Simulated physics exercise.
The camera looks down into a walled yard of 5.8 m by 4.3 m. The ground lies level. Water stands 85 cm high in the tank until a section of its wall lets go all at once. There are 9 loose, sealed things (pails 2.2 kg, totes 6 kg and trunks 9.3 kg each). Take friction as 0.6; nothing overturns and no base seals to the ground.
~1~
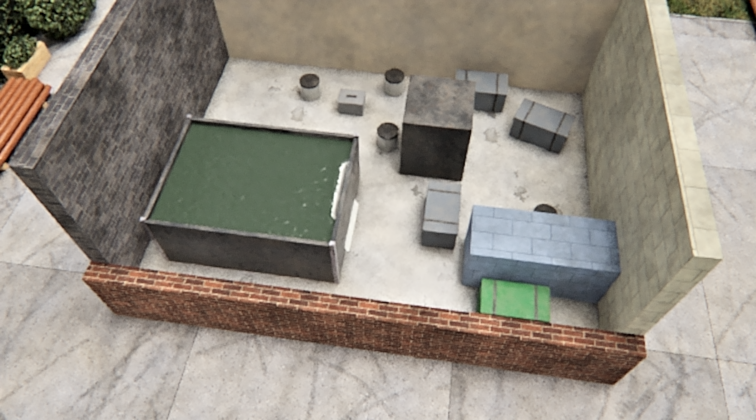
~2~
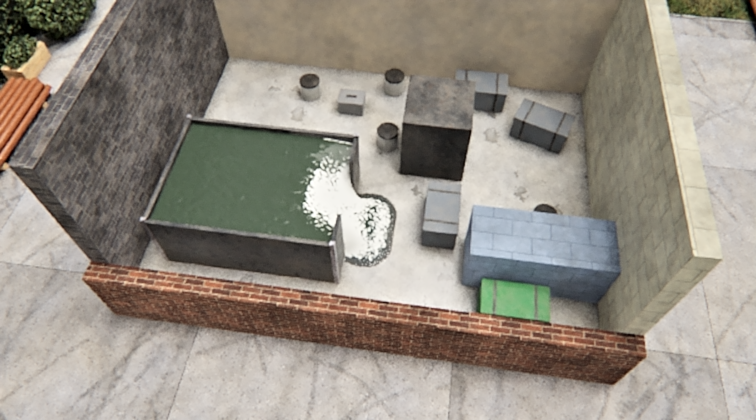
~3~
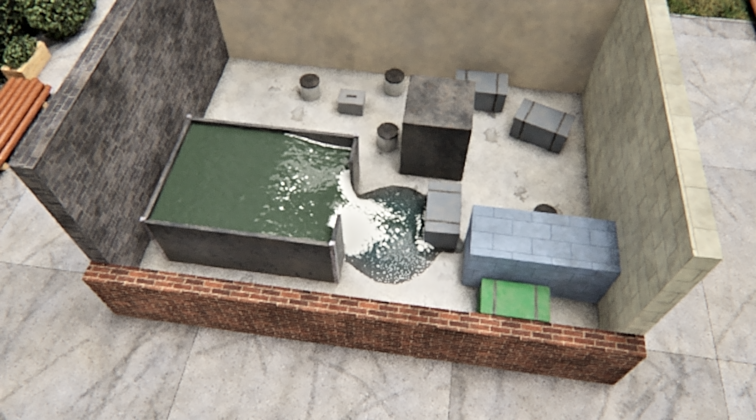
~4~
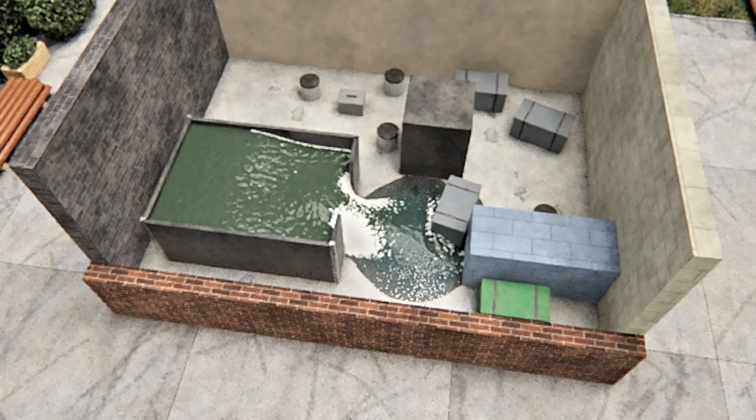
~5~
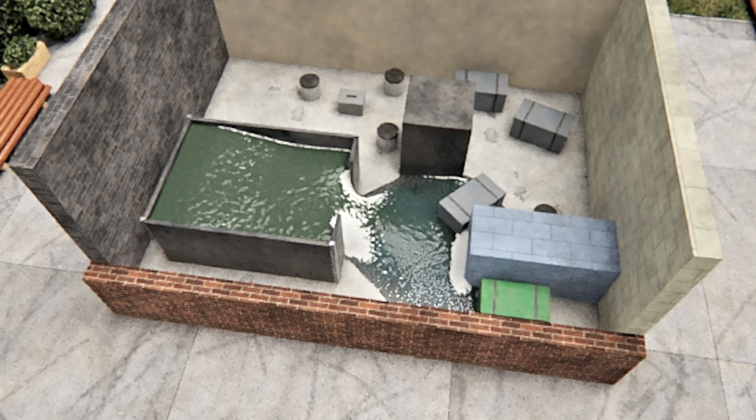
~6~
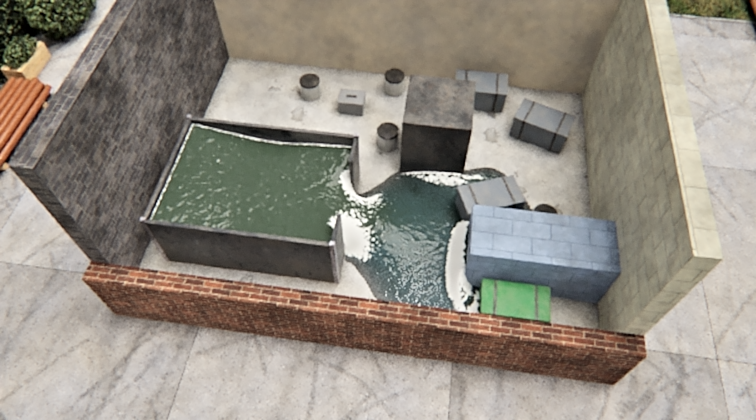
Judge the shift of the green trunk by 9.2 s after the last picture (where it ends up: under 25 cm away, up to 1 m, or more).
The green trunk ends far away.
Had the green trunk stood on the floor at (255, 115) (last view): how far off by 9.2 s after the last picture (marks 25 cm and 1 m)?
It moves a short way.
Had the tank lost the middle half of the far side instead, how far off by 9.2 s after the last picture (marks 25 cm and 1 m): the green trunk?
In that case the green trunk moves a short way.
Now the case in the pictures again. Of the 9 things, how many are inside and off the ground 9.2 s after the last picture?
9 of them.
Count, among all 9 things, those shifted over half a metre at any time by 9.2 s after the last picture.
I count 9.
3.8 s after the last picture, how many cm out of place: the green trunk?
About 10 cm.
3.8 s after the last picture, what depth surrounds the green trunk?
About 26 cm.
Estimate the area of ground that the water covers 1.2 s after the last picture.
About 13 m2.
Then, 1.2 s after the last picture the green trunk is near (581, 301), 0.7 m from its start, afloat; 3 afloat.
Then, 3.8 s after the last picture the green trunk is near (528, 298), 0.1 m from its start, afloat; 6 afloat.
Then, 6.2 s after the last picture the green trunk is near (445, 291), 0.8 m from its start, afloat; 8 afloat.
Then, 9.2 s after the last picture the green trunk is near (370, 282), 1.7 m from its start, afloat; 9 afloat.
